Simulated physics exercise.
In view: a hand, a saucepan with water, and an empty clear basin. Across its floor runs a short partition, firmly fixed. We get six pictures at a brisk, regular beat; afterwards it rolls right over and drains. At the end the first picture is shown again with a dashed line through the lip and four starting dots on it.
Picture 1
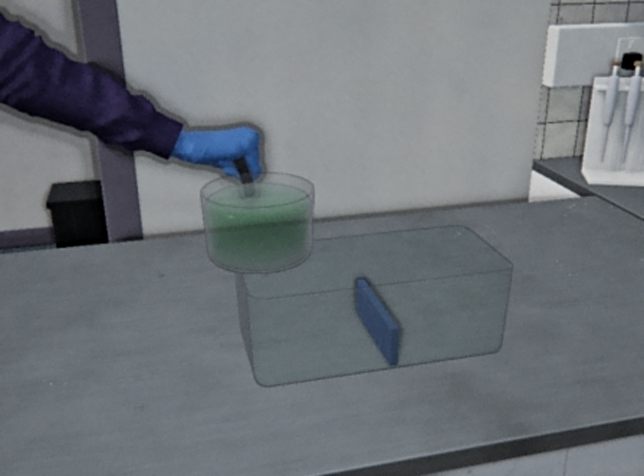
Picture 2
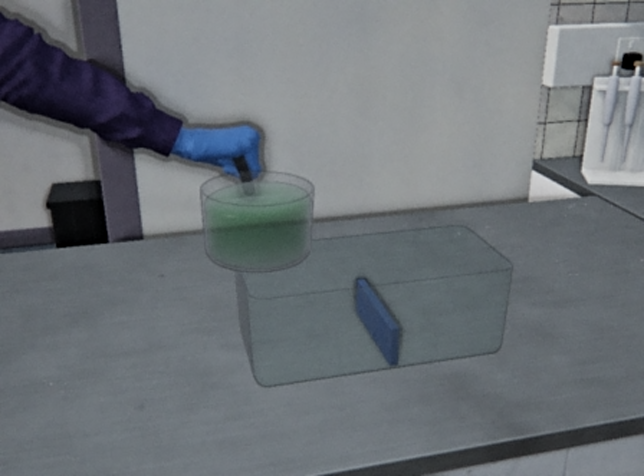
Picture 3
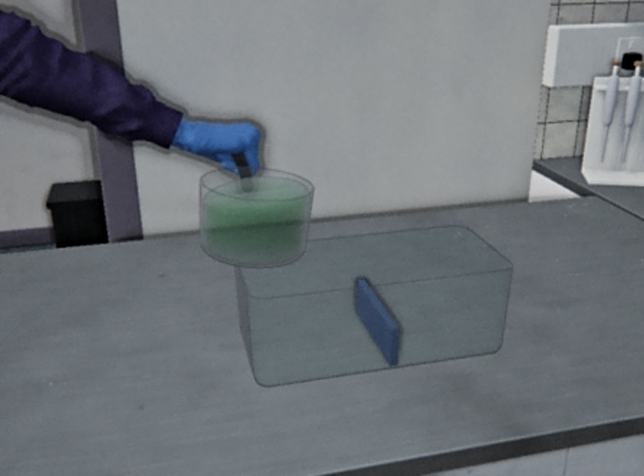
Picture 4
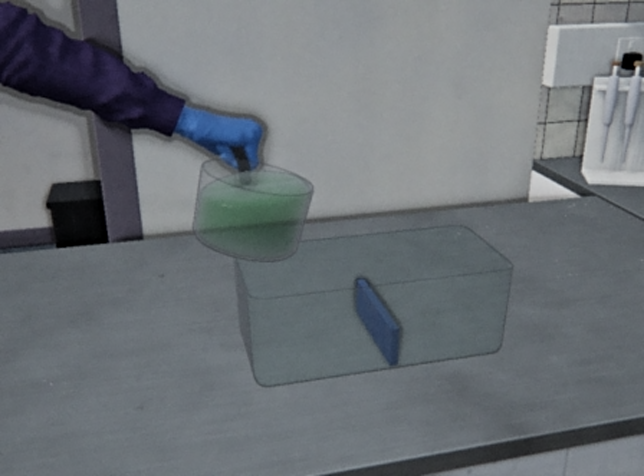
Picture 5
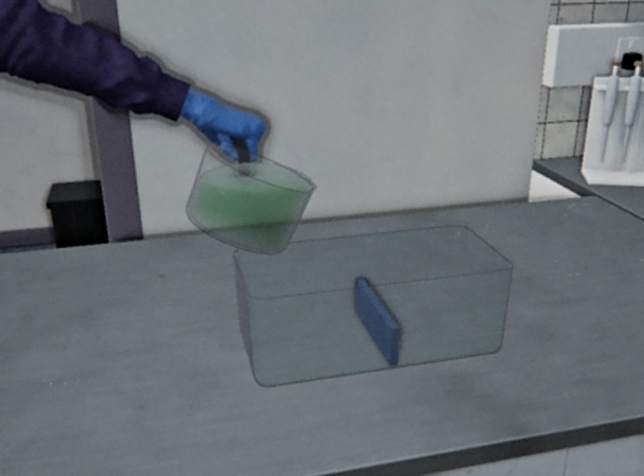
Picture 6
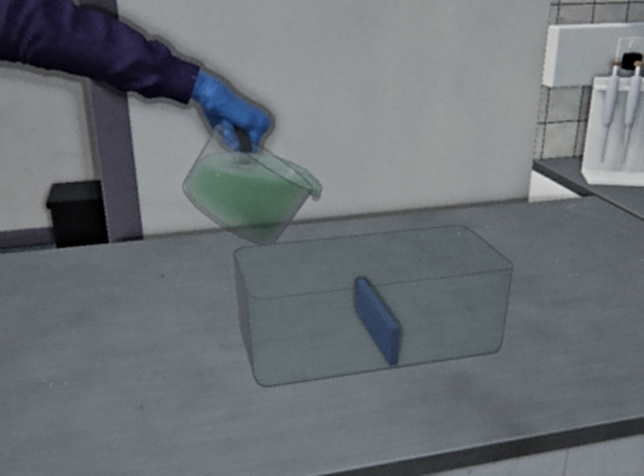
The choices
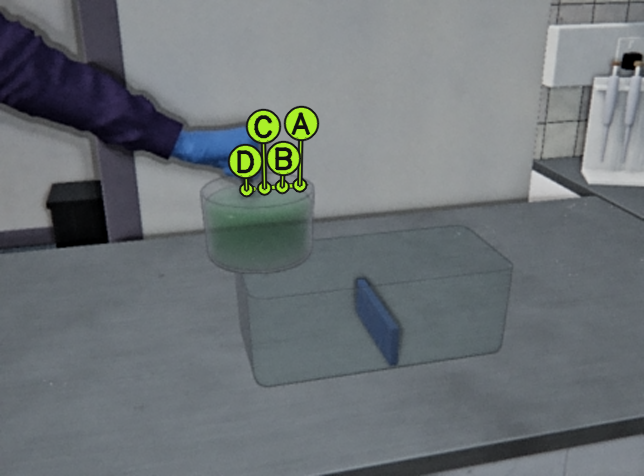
A blue-gloved hand held a clear pan of green-tinted water above an empty see-through basin with a short blue partition, then gradually tilted it to the right until water came over its lip.
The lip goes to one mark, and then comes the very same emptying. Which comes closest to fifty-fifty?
B.
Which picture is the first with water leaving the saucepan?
In picture 5.
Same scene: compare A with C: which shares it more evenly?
A.
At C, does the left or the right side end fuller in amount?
More ends on the left.
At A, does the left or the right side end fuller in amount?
The right one.
On the marked copy, A at (299, 185); B at (282, 186); C at (264, 188); D at (246, 189).
With A, about 30 % ends left of the wall and 66 % right of it; 4 % is lost outside.
With B, about 50 % ends left of the wall and 46 % right of it; 5 % is lost outside.
With C, about 80 % ends left of the wall and 16 % right of it; 4 % is lost outside.
With D, about 87 % ends left of the wall and 8 % right of it; 6 % is lost outside.
